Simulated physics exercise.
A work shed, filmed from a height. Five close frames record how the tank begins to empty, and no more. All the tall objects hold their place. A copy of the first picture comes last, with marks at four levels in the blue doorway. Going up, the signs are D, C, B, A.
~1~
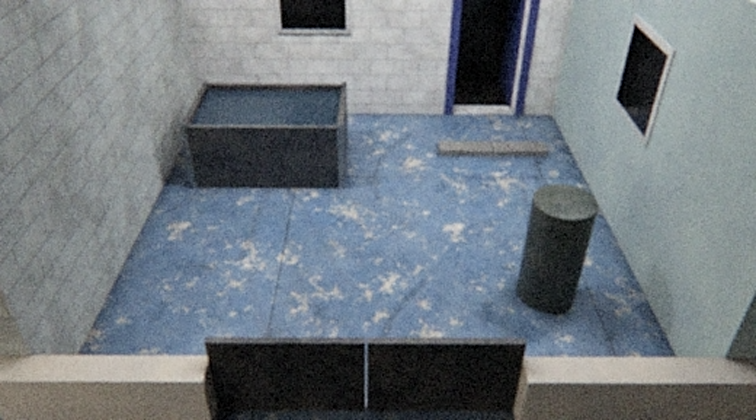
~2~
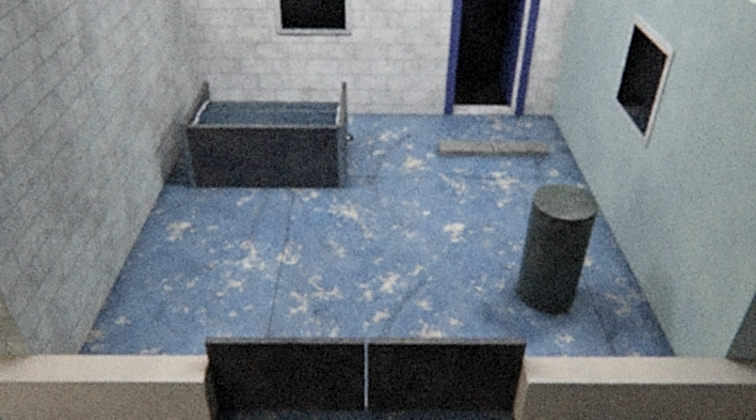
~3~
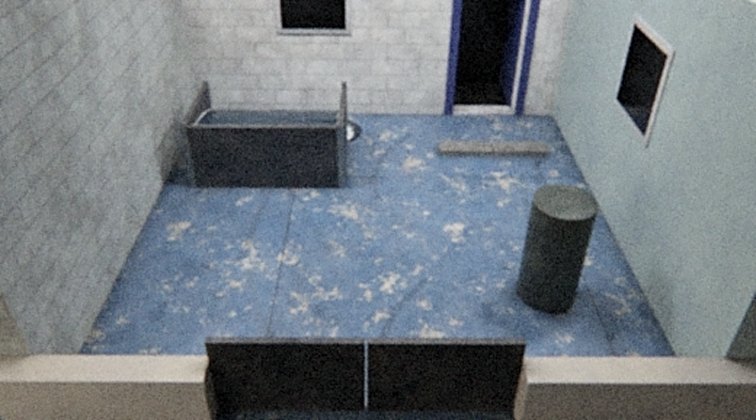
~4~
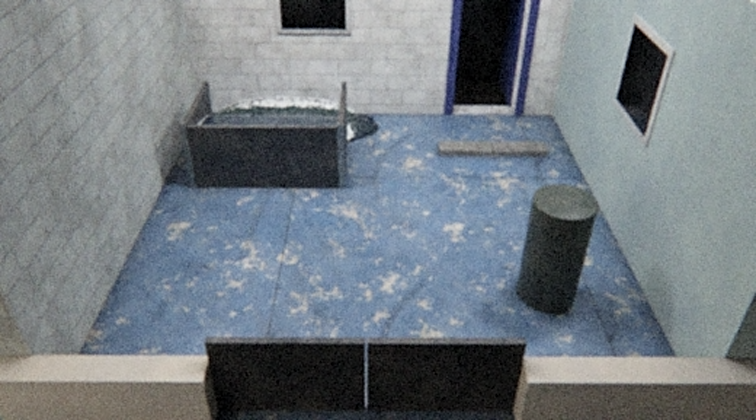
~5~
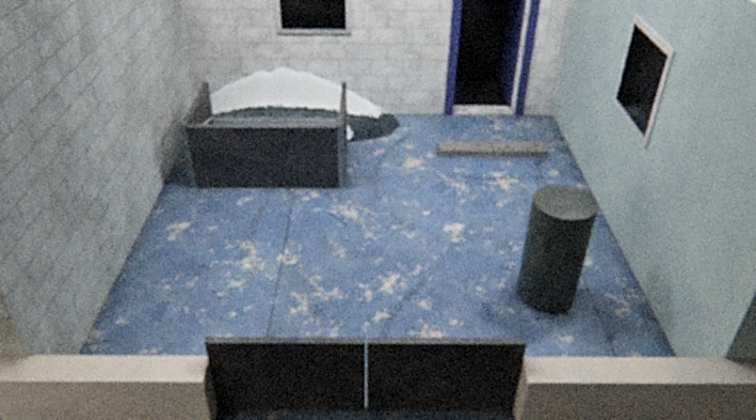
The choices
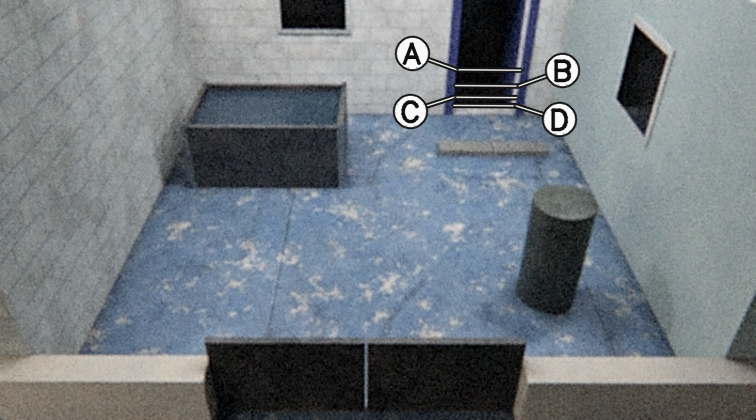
In a work shed with a blue doorway, the water in a dark tank sank, then foamed up white behind it and spread a short way right across the blue floor.
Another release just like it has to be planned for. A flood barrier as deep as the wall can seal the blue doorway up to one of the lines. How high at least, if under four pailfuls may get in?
Choose D.
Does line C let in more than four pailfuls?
No, not at all.
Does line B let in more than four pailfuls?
No.
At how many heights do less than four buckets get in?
All four.
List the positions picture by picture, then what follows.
The first frame shows water in the tank at rest, its middle at (269, 110); foot of the blue doorway at (483, 114); shut gate at (366, 352).
In the second frame, water covers 2 % of the ground, its front hidden from here.
In the third frame, water covers 5 % of the ground, its front hidden from here.
The fourth frame shows front seen at (363, 121), 8 % of the ground wet.
The fifth frame shows front seen at (388, 114), 9 % of the ground wet.
On the marked copy, A at (488, 70); B at (486, 85); C at (485, 97); D at (484, 105); from the bottom up D, C, B, A.
With A, nothing gets over.
With B, nothing gets over.
With C, nothing gets over.
With D, a splash gets over, under a bucket.
